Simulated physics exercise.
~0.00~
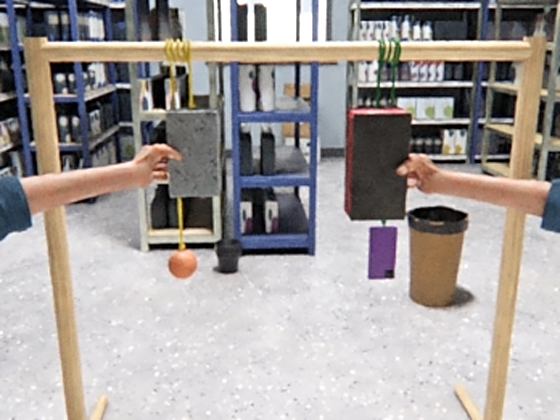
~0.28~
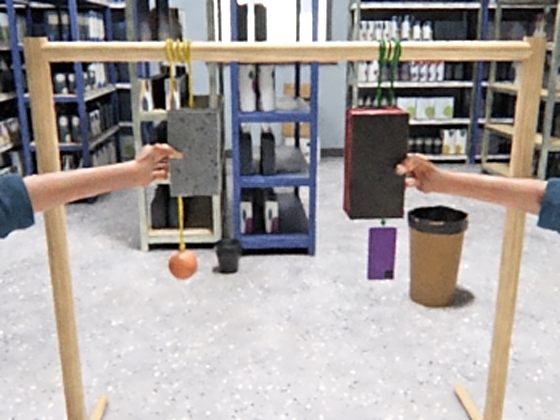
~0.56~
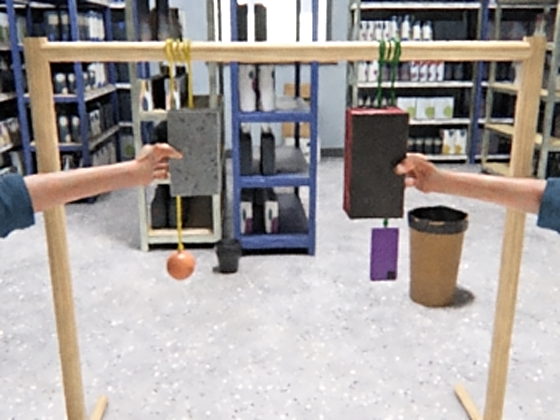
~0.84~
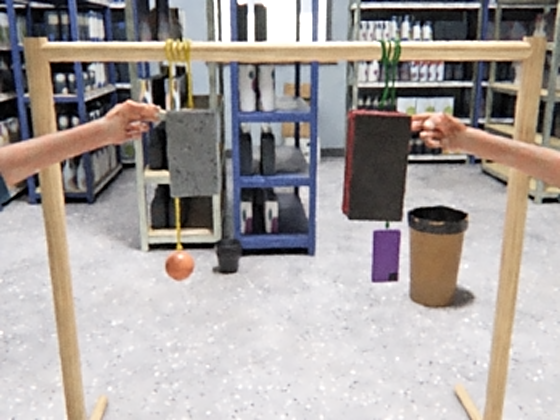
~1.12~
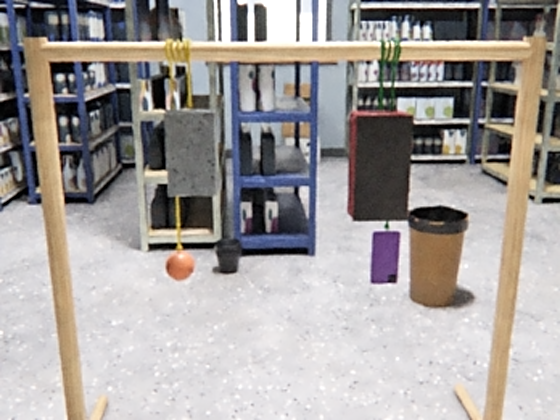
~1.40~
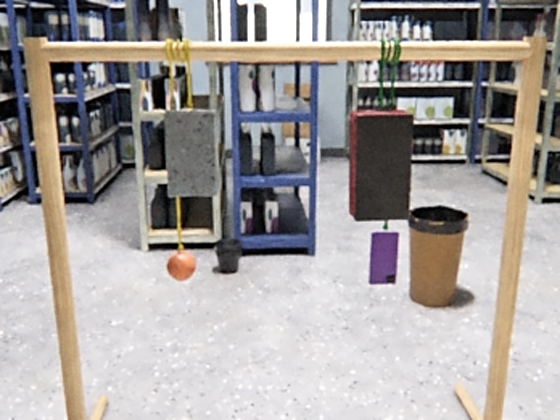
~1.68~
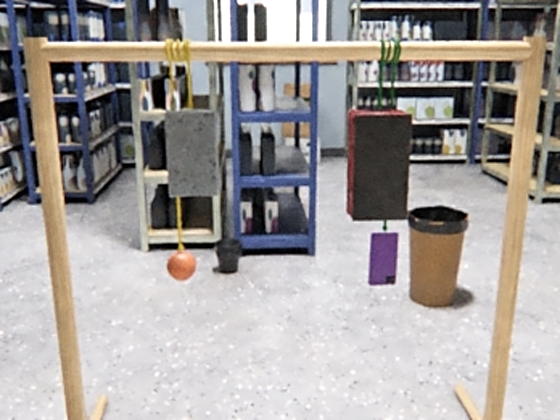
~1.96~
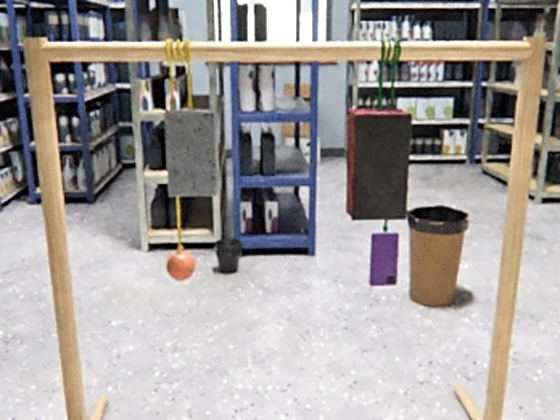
In a storeroom lined with shelves, two hands steady a grey paver and a dark red case hanging from a wooden rail, an orange ball and purple tag dangling beneath them. The hands let go and withdraw, and both loads stay hanging at about the same height.
